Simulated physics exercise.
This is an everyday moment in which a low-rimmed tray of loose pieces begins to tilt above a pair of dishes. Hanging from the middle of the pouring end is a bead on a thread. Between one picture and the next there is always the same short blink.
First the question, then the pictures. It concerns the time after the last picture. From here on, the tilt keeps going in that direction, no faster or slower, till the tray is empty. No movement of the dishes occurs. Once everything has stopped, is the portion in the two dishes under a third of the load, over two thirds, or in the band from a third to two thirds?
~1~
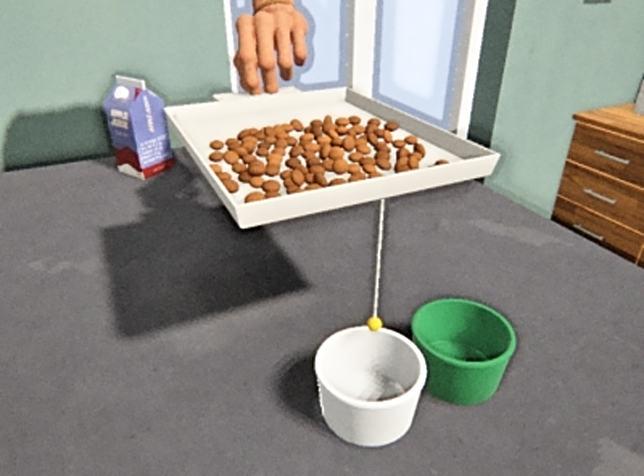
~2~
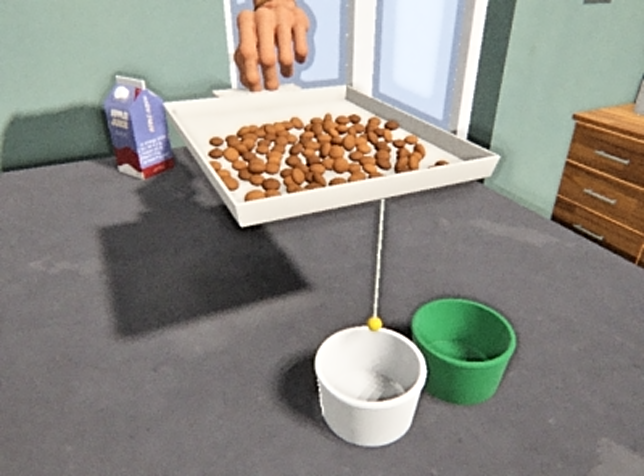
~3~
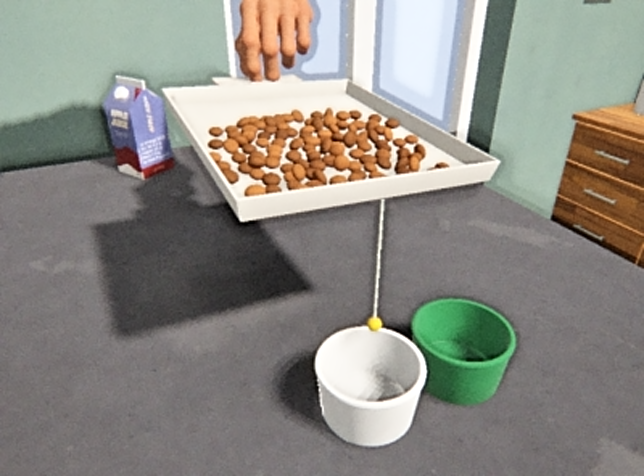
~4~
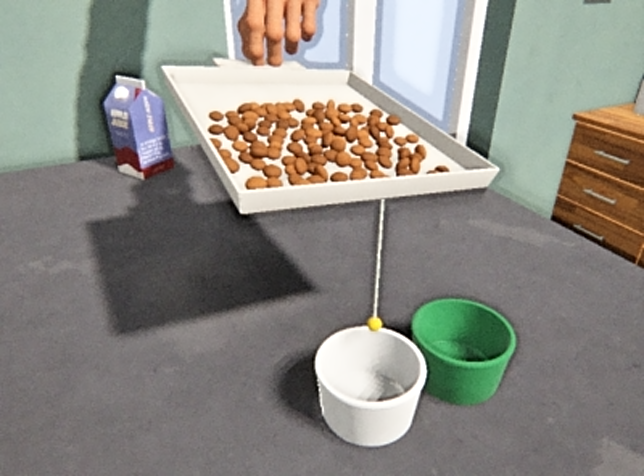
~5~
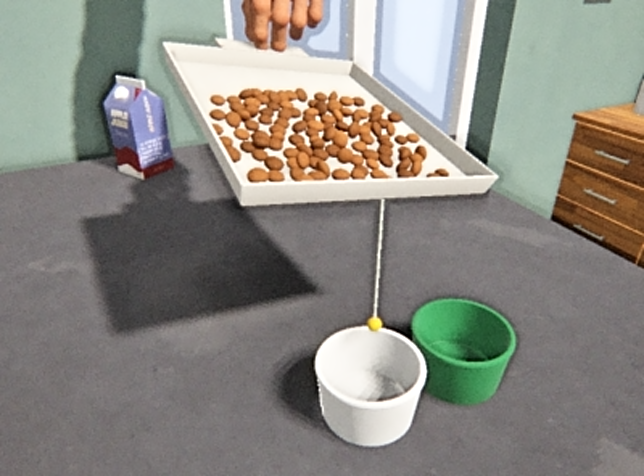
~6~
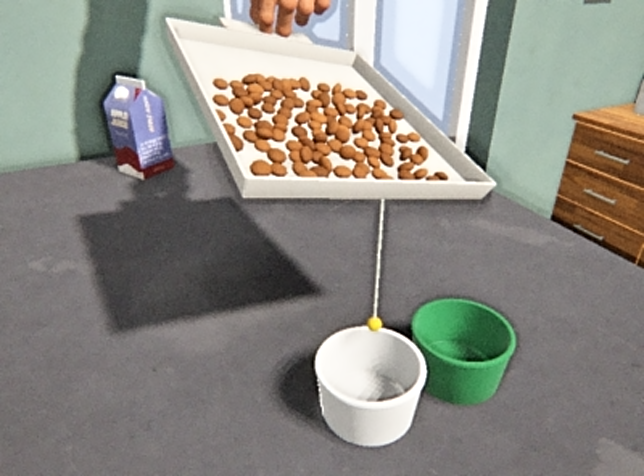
A third to two thirds lost.
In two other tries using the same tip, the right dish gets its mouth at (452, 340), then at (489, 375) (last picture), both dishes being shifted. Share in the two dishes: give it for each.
Roughly 40 % and 0 %.
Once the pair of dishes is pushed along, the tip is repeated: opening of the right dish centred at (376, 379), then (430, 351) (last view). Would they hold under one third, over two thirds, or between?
Less than a third, then under a third.
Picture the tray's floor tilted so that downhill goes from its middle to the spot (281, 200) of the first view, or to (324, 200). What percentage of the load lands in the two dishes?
10 % and 20 %.
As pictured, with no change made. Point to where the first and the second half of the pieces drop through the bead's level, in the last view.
About (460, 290) to begin with, then about (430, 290).
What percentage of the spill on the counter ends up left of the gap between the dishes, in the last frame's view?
It comes to near 30 percent of the spill.
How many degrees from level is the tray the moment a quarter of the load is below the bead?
The tilt then is about 90°.
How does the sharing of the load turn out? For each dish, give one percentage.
Per hundred pieces: Left dish roughly 0, right dish roughly 50.
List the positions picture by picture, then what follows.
The first frame shows corners of the pouring end (240, 204) and (494, 154), level; middle of the load (325, 152), bits of dog kibble; left dish (397, 419); right dish (492, 379); bead on its thread (374, 325).
The second frame shows corners of the pouring end (240, 202) and (494, 156), level; middle of the load (325, 151).
The third frame shows corners of the pouring end (241, 197) and (494, 160), tipped barely, lowest at the right corner; middle of the load (326, 147).
The fourth frame shows corners of the pouring end (243, 189) and (493, 167), tipped a little, lowest at the right corner; middle of the load (327, 141).
The fifth frame shows corners of the pouring end (246, 182) and (492, 175), tipped a little, lowest at the right corner; middle of the load (329, 134).
The sixth frame shows corners of the pouring end (250, 175) and (491, 182), tipped clearly, lowest at the right corner; middle of the load (332, 128); left dish (397, 419); right dish (492, 379).
Just after the last frame, tray tipped steeply; almost all on the tray; just a few in the air.
A moment on, tray tipped past a quarter turn; about a tenth on the tray; roughly half in the right dish; roughly a third outside both; about a tenth in the air.
Further on, tray tipped past a quarter turn; roughly half in the right dish; roughly half outside both.
When it is over, tray tipped past a quarter turn; not one in the left dish; roughly half in the right dish; roughly half outside both.
